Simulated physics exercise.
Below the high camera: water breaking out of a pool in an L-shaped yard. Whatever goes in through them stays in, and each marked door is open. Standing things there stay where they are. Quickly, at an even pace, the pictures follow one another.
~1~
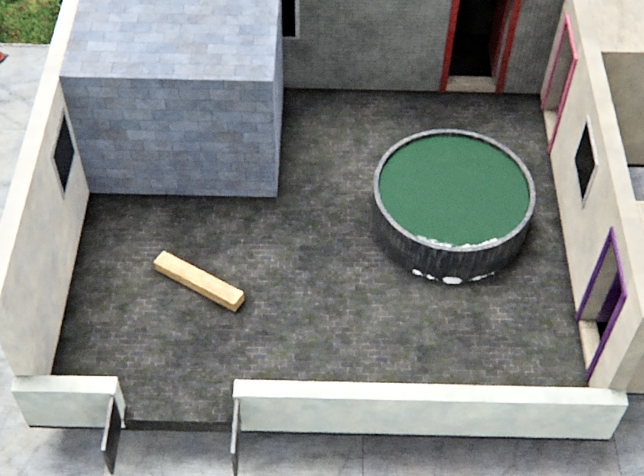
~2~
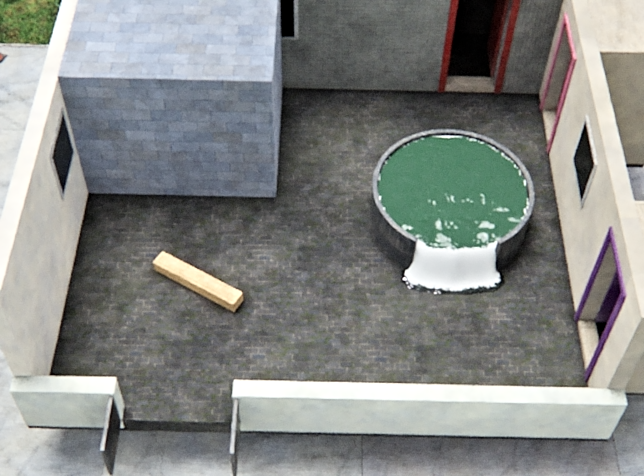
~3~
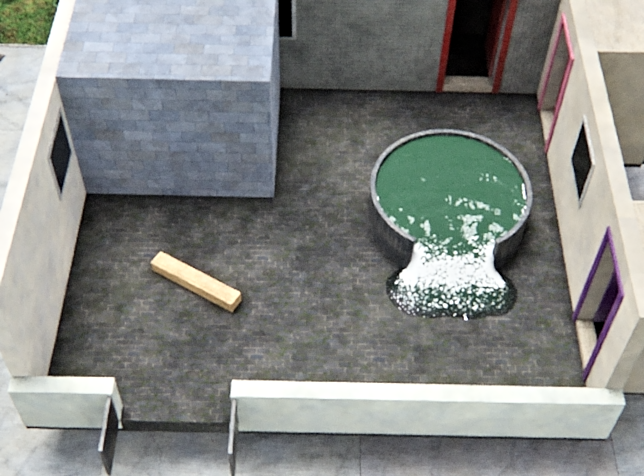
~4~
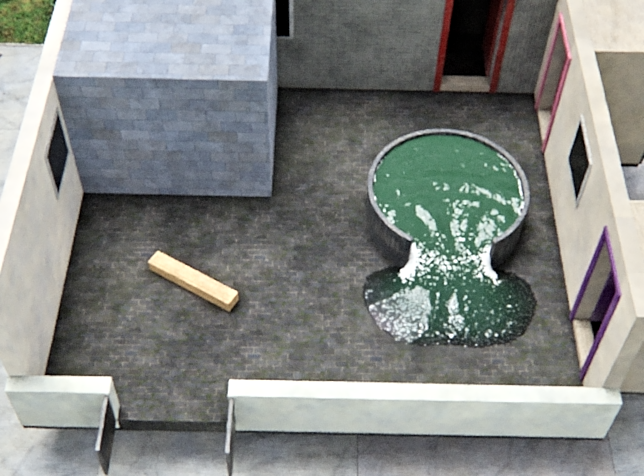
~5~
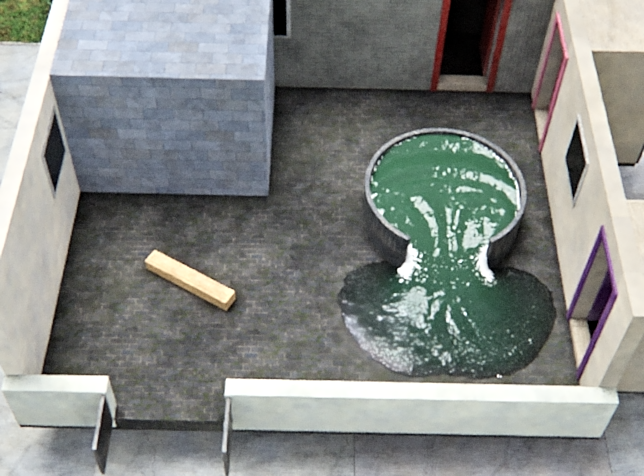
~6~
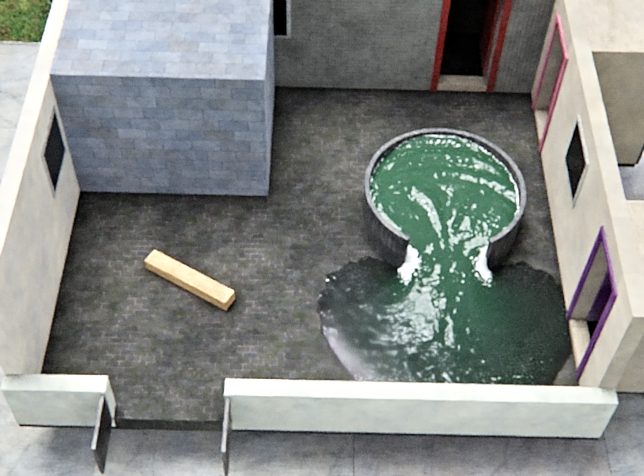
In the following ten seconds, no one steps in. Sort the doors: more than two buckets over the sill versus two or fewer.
Sorted by door: Purple door - more than two; pink door - two or fewer; red door - two or fewer.
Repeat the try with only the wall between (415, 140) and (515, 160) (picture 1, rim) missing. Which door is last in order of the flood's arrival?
Last: The one in purple.
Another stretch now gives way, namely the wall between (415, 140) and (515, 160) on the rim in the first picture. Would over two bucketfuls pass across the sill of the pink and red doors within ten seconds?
For the pink door, it overshoots; for the red door, it overshoots.
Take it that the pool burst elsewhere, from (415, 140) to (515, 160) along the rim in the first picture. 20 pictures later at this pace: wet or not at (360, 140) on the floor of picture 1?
Answer: Soaked.
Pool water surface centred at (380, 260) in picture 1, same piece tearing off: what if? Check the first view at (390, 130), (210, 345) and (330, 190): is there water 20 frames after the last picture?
The three spots read left dry, swamped, left dry.
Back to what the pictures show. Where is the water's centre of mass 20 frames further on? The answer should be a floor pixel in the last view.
Near (414, 301).
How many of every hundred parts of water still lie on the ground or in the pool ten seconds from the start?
Near 88 percent, give or take.
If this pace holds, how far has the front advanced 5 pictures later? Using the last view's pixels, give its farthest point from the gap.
Near (265, 406).
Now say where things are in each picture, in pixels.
The first frame shows still water in the round pool at (454, 190).
In the second frame, the front is at (498, 275), out from the gap at (454, 267).
In the third frame, the front is at (510, 297), out from the gap at (452, 269).
In the fourth frame, the front is at (520, 330), out from the gap at (449, 270).
In the fifth frame, the front is at (517, 364), out from the gap at (446, 269).
In the sixth frame, water pours out at (446, 269) and has run to a hidden place.
A moment on, water covers 25 % of the floor; the purple door wet at the sill, nothing in, the pink door not reached, the red door not reached.
Next, water covers 30 % of the floor; the purple door under two buckets in, the pink door not reached, the red door not reached.
Then, water covers 50 % of the floor; the purple door over two buckets in, the pink door not reached, the red door not reached.
Later, water covers 75 % of the floor; the purple door far over two buckets in, the pink door wet at the sill, nothing in, the red door wet at the sill, nothing in.
In the end, water covers 100 % of the floor; the purple door far over two buckets in, the pink door under two buckets in, the red door wet at the sill, nothing in.
